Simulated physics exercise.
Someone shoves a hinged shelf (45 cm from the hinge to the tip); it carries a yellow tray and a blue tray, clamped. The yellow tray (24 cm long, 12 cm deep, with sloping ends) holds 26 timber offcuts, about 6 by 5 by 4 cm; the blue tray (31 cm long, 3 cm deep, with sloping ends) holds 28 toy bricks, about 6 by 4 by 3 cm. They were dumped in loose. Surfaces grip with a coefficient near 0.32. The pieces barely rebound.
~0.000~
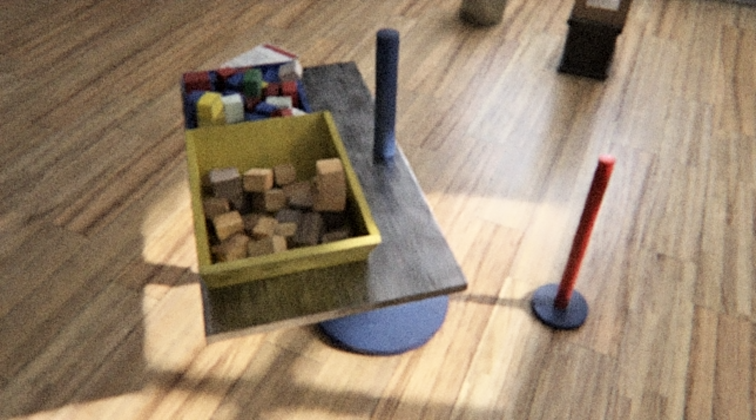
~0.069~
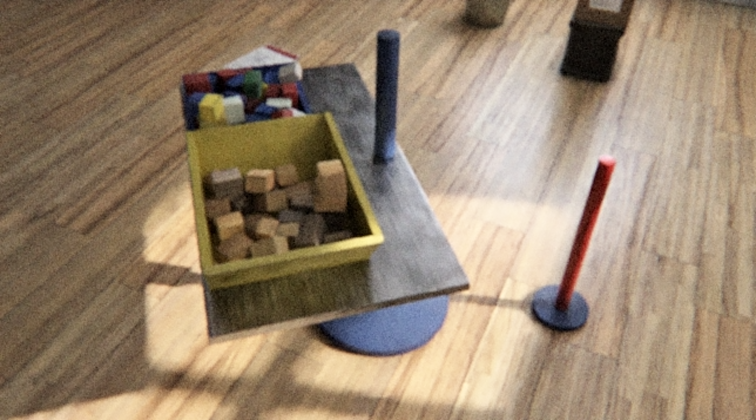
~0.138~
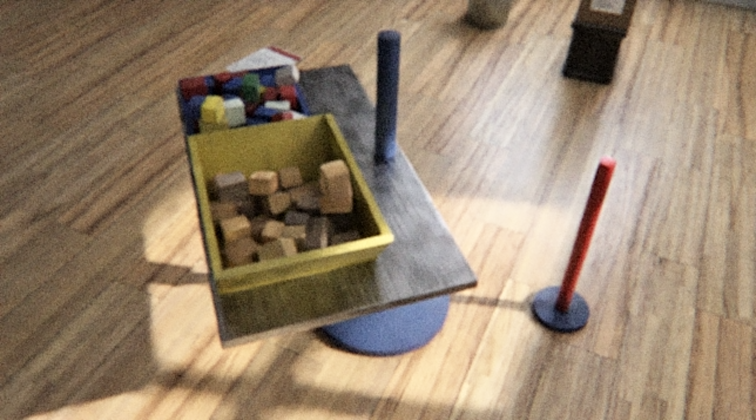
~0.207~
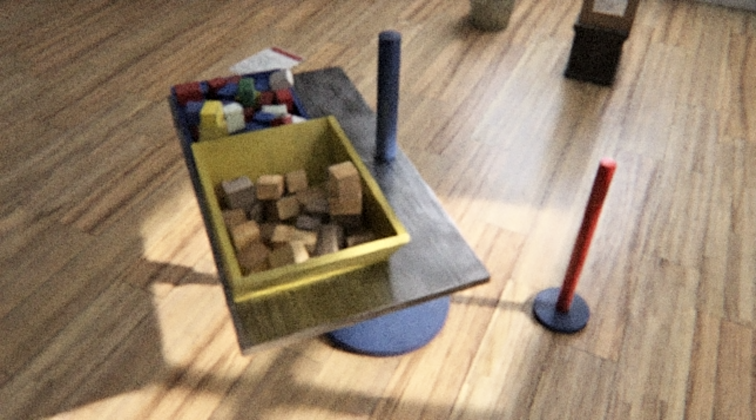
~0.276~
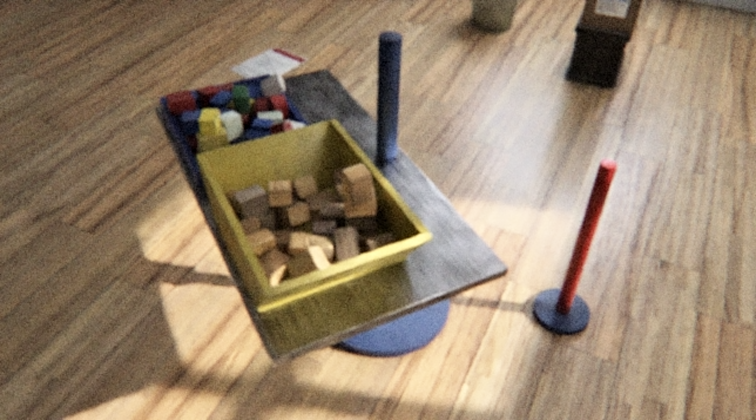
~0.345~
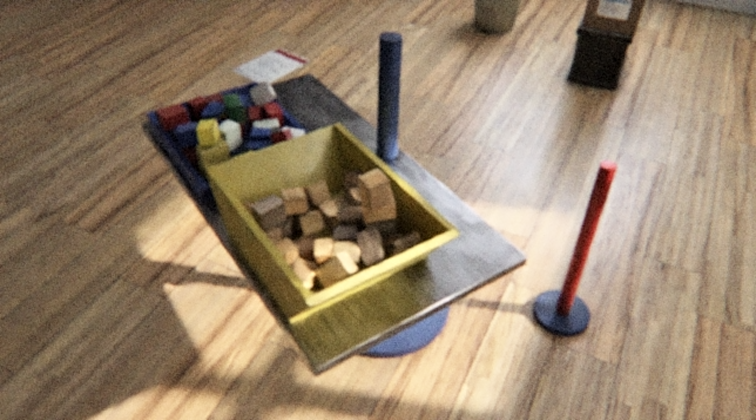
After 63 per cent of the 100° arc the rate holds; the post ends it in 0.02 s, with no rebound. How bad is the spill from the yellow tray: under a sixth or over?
It sheds less than a sixth of them.
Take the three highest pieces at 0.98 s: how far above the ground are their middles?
About 64 cm.
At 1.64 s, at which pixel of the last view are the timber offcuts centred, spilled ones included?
Near (537, 178).
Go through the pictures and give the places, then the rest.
In the first frame (places track the rim corner closest to us here), yellow tray (203, 266); blue tray (its farthest corner) (290, 61); 0° round; all still inside.
The second frame shows yellow tray (206, 267); blue tray (290, 62); 1° round.
The third frame shows yellow tray (218, 271); blue tray (286, 65); 3° round.
The fourth frame shows yellow tray (237, 279); blue tray (278, 69); 7° round.
The fifth frame shows yellow tray (268, 288); blue tray (268, 74); 13° round.
The sixth frame shows yellow tray (309, 297); blue tray (254, 83); 20° round; all still inside.
After 0.78 s, it reaches the stop.
After 0.86 s, the yellow tray has all 26 and the blue tray is down by 3 of 28.
After 0.98 s, the yellow tray has all 26 and the blue tray is down by 4 of 28.
After 1.20 s, the yellow tray has all 26 and the blue tray is down by 4 of 28.
Final count (at 1.64 s), the yellow tray has all 26 and the blue tray is down by 4 of 28. Asked share, 0 of 26, 0 per cent.
